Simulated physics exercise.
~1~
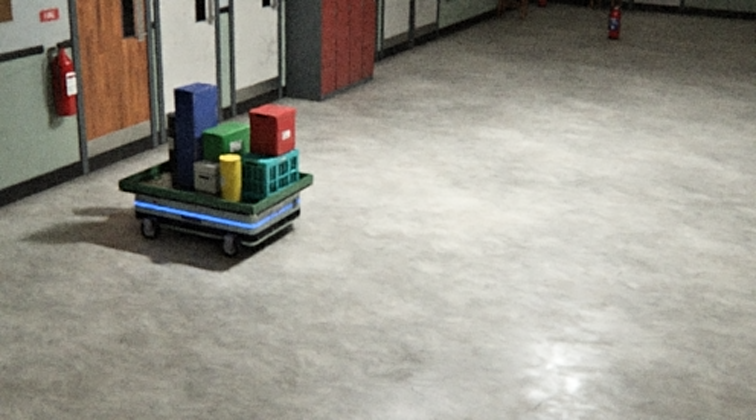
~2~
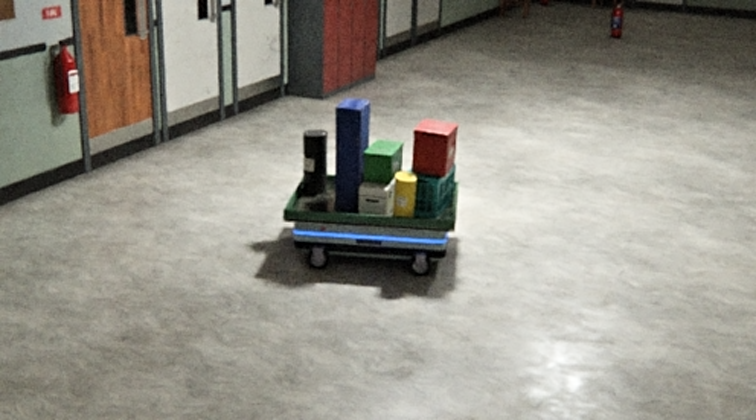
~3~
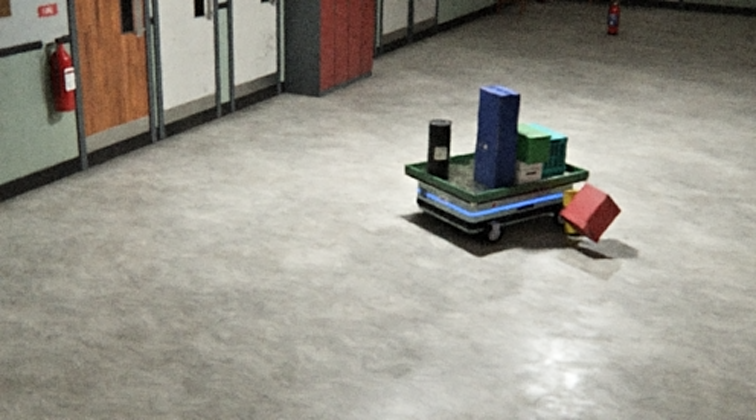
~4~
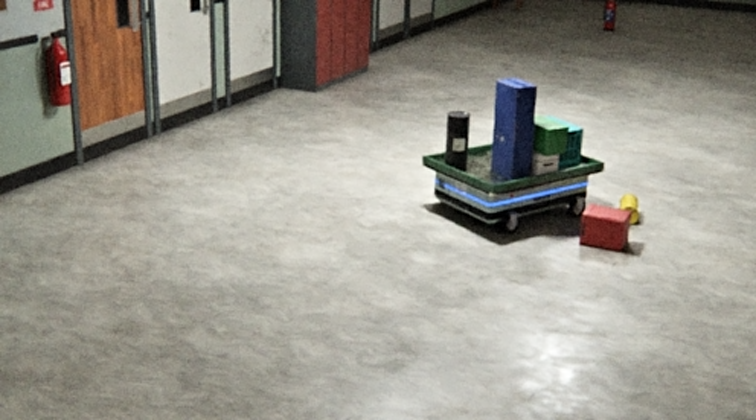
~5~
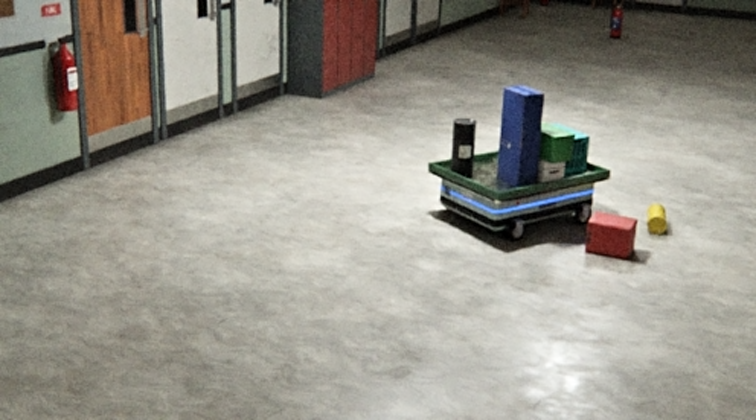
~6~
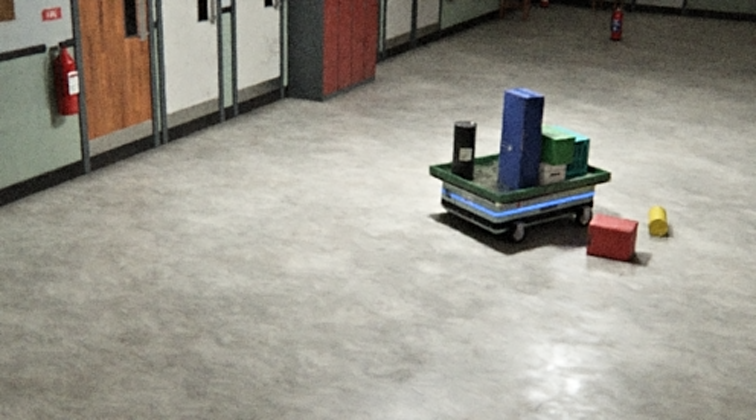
A low flat cart with a green rim and a glowing blue strip carries a load across the grey floor of a hall, seen from above by a slightly swaying camera. Doors, red lockers and a fire extinguisher line the left and back. On the deck are a tall blue box, green, white, turquoise and red boxes, a yellow canister and a black one. The cart rolls right and curves away from the viewer, and the red box and yellow canister tumble off its right side. The cart stops with the rest aboard, the blue box still upright, while the fallen pair lie on the floor to its right.
